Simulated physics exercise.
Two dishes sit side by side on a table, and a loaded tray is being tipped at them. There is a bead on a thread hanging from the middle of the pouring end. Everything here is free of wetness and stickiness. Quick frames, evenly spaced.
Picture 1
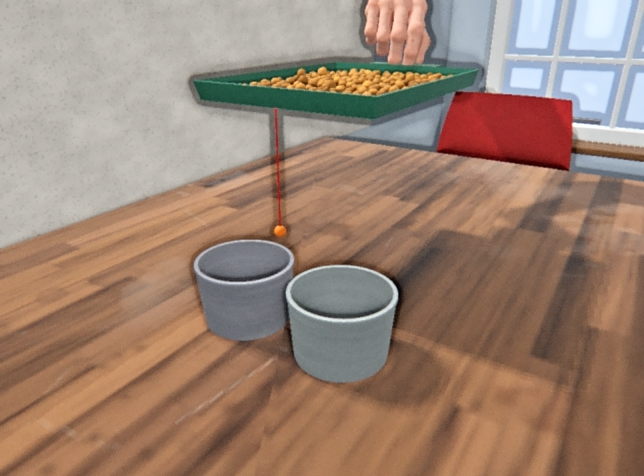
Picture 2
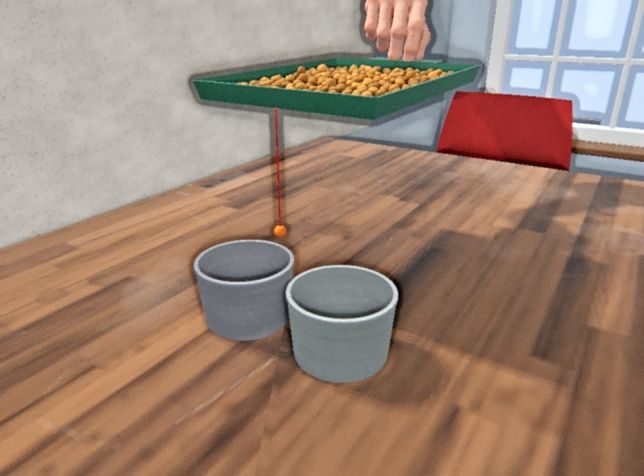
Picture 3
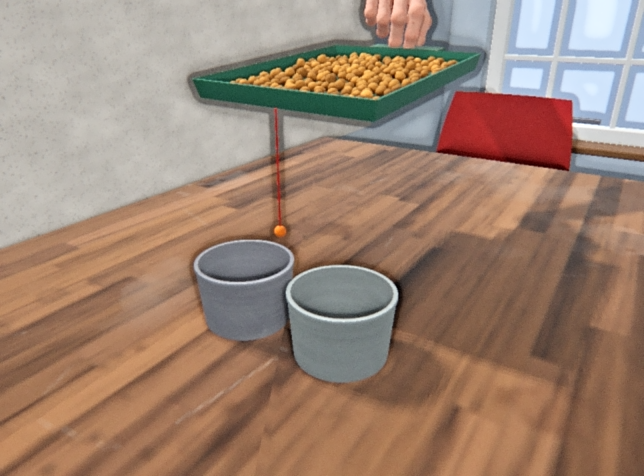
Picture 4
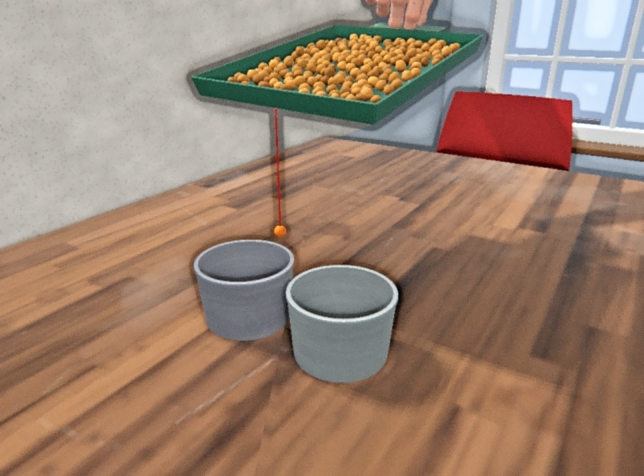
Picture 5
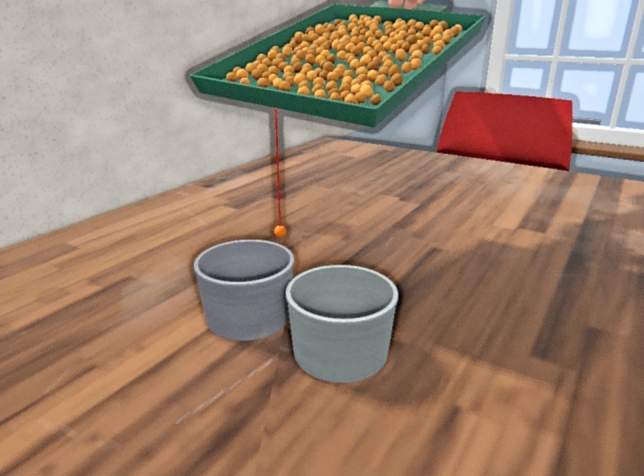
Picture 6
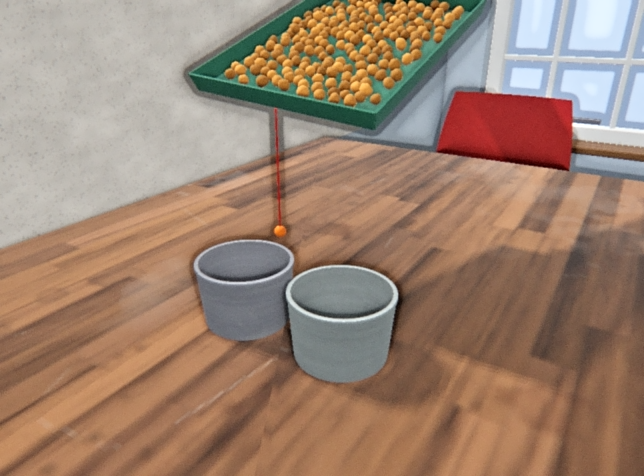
A green tray of roasted chickpeas, held by a hand at its far side, tilted steadily more steeply above two gray dishes on a wooden table, its right corner dipping lowest as the chickpeas spread out.
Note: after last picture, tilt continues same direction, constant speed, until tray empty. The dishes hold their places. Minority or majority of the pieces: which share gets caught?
I expect the catch to be a majority.
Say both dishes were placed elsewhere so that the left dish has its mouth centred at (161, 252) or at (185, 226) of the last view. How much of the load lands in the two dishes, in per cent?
Respectively 40 % and 10 %.
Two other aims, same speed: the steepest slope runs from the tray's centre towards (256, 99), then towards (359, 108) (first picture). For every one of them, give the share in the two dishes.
First case around 10 per cent, second case 40 per cent.
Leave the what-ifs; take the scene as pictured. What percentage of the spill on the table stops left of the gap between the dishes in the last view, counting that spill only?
Around 90 per cent, I reckon.
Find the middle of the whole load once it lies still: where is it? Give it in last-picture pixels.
Once nothing moves, the middle sits near (303, 338).
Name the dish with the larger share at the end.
The one at right ends up fuller.
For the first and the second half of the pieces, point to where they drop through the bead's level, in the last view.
(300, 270) for the early half, (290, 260) for the late half.
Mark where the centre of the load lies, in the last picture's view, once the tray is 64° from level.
Close to (317, 43).
Soon, tray tipped steeply; nearly all on the tray; a stray few in the air.
A while on, tray tipped past a quarter turn; nearly all on the tray; a stray few in the right dish; a stray few in the left dish; a stray few outside both; a stray few in the air.
Towards the end, tray tipped past a quarter turn; about half in the right dish; about a quarter in the left dish; about a third outside both; a stray few in the air.
Finally, tray tipped past a quarter turn; about half in the right dish; about a quarter in the left dish; about a third outside both.
